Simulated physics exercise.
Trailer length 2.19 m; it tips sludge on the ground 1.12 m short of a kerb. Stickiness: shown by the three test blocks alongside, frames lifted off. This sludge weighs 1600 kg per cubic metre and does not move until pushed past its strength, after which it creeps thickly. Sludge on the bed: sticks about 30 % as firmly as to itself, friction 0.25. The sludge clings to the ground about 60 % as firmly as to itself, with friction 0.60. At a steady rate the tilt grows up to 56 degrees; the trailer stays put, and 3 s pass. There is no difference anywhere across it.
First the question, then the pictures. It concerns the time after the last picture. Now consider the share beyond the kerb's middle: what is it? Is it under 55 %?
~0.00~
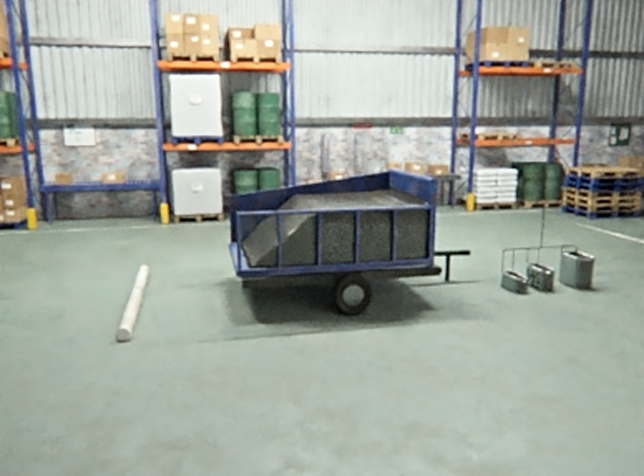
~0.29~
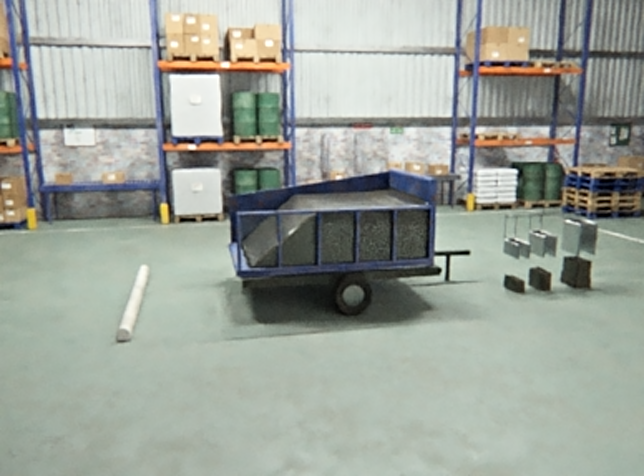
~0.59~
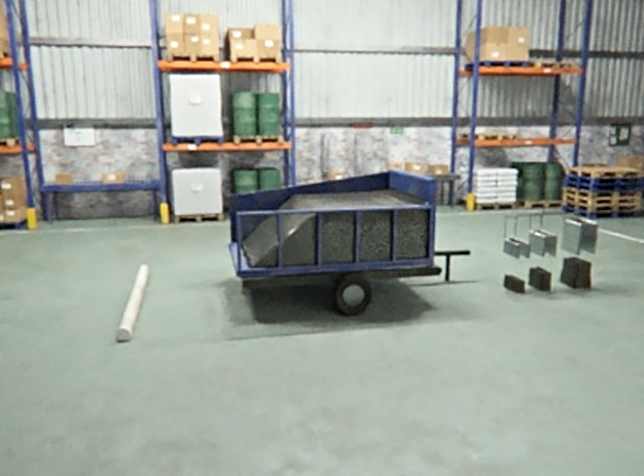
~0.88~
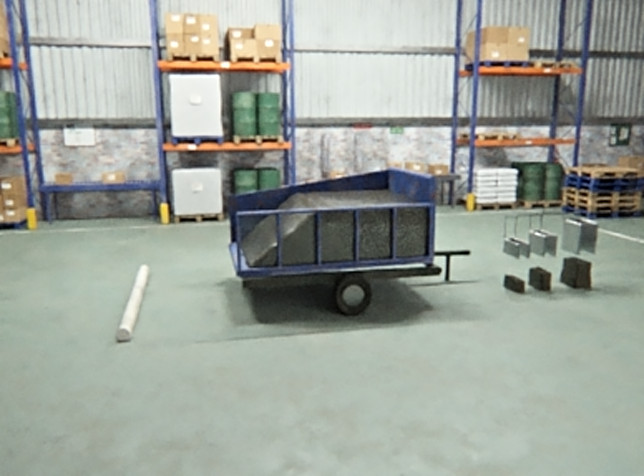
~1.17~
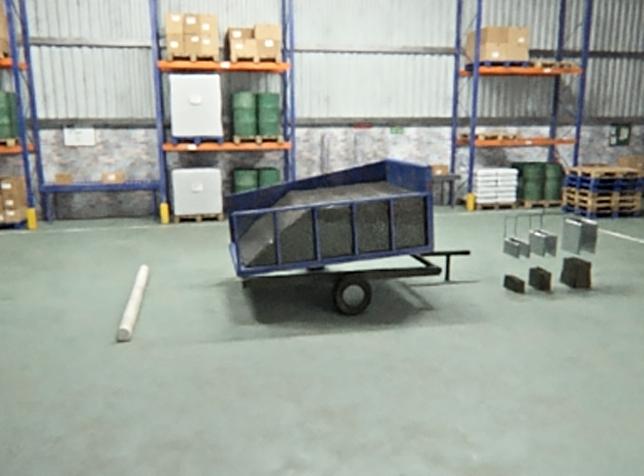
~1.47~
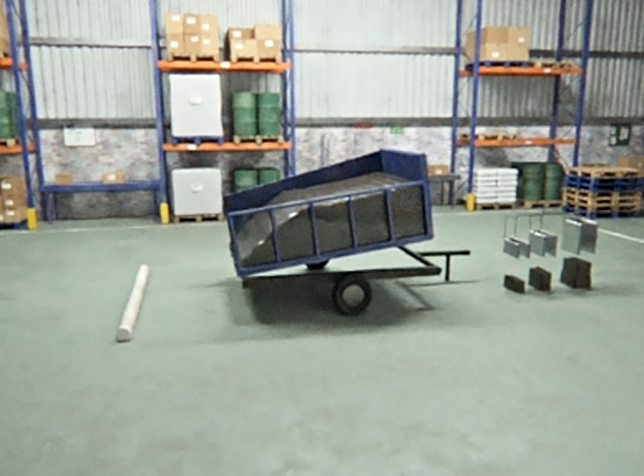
Yes, it is less than 55 %.
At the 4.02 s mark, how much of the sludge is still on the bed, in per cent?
Around 0 %.
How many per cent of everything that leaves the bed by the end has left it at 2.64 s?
Share so far: Roughly 40 percent.
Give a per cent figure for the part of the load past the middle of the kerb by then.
About 45 %.
After 2.64 s, the tilt is 22 degrees, 62 % is on the bed and 0 % past the kerb's middle.
After 4.02 s, the tilt is 40 degrees, none is on the bed and 45 % past the kerb's middle.
After 5.40 s, the tilt is 56 degrees, none is on the bed and 45 % past the kerb's middle.
After 6.78 s, the tilt is 56 degrees, none is on the bed and 45 % past the kerb's middle.
After 8.48 s, the tilt is 56 degrees, none is on the bed and 45 % past the kerb's middle.
